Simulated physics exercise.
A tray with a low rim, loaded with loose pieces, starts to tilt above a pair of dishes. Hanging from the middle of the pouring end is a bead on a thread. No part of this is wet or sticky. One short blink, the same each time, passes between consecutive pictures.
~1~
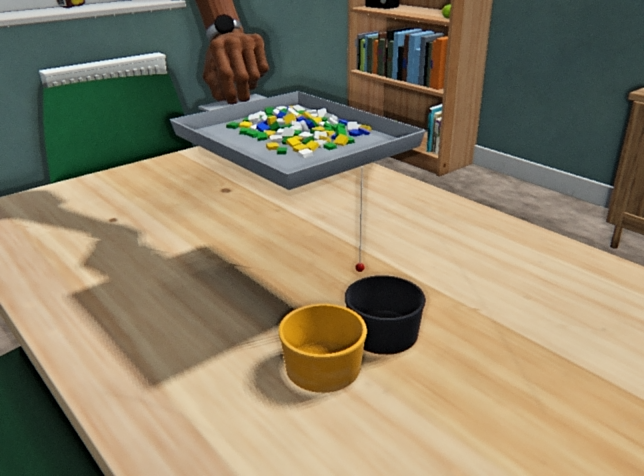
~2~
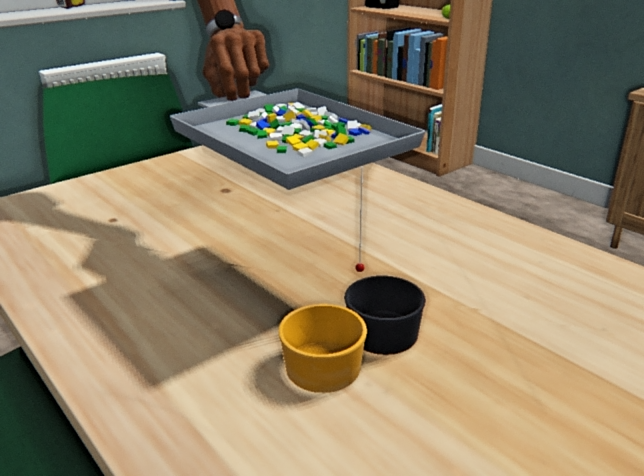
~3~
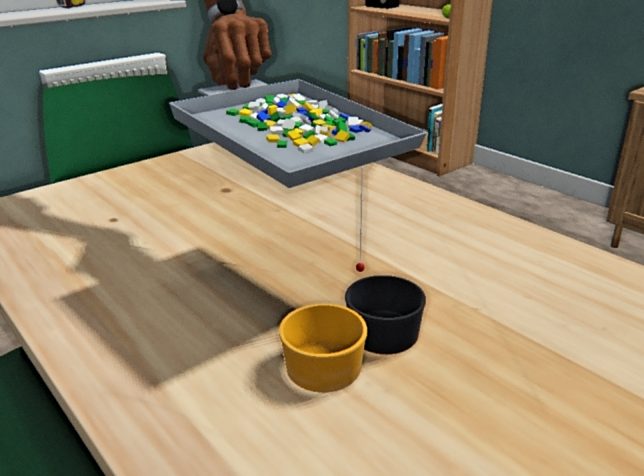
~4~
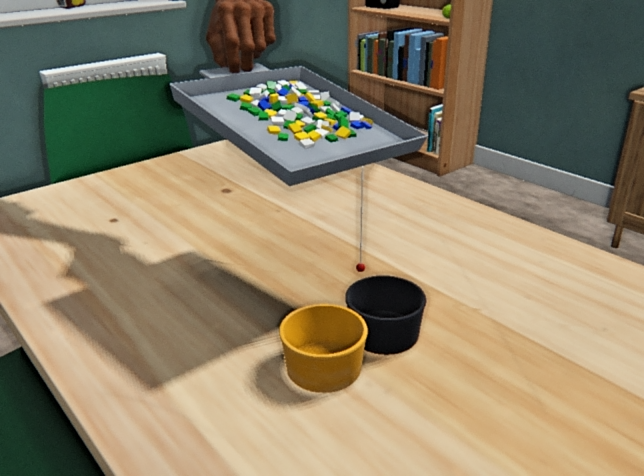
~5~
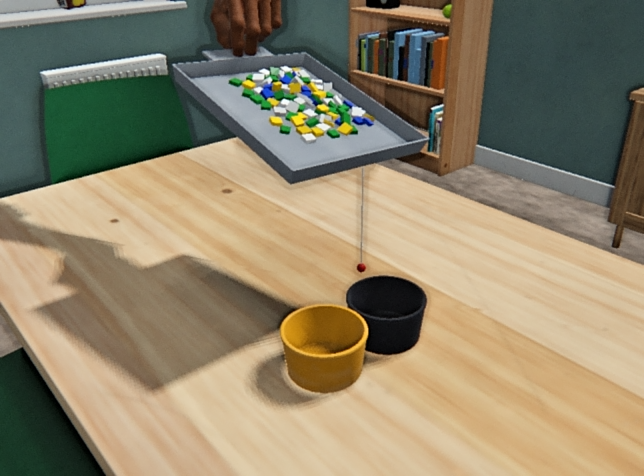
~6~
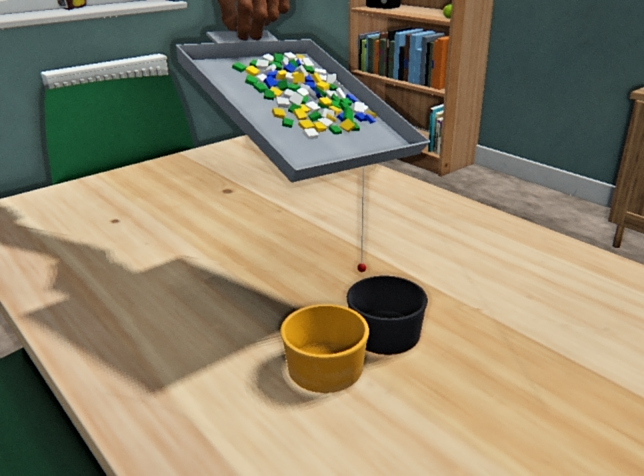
In the video, a hand holds a gray tray of small green, white, yellow and blue pieces above a yellow dish and a black dish on a wooden table, then gradually raises its end, steepening the tray's tilt.
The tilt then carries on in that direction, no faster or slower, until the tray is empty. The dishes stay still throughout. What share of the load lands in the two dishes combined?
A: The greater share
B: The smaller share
B.
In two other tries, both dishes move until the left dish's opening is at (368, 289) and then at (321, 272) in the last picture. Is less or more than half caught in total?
Together the dishes get beyond half first, then less than a half.
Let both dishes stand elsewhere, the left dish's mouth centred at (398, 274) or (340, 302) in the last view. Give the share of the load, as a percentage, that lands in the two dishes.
Around 70 and around 50 per cent, in that order.
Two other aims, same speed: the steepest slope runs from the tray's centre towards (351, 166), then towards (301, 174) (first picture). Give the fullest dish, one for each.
Case one goes to the right-side dish, case two to the left-side dish.
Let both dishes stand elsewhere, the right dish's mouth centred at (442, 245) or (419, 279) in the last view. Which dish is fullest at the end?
The first time it is the dish to the left, and the second time it is the dish to the right.
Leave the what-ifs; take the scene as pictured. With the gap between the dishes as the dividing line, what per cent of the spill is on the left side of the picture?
I'd put it at around 0 per cent.
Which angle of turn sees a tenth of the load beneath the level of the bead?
It is at around 80 degrees by then.
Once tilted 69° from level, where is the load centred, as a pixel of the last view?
Roughly (399, 146).
Just after the last frame, tray tipped steeply; almost all on the tray; about a tenth in the air.
A moment on, tray tipped past a quarter turn; roughly a third on the tray; just a few in the right dish; roughly half outside both; about a tenth in the air.
Further on, tray tipped past a quarter turn; roughly a quarter in the right dish; the larger part outside both.
When it is over, tray tipped past a quarter turn; not one in the left dish; roughly a quarter in the right dish; the larger part outside both.
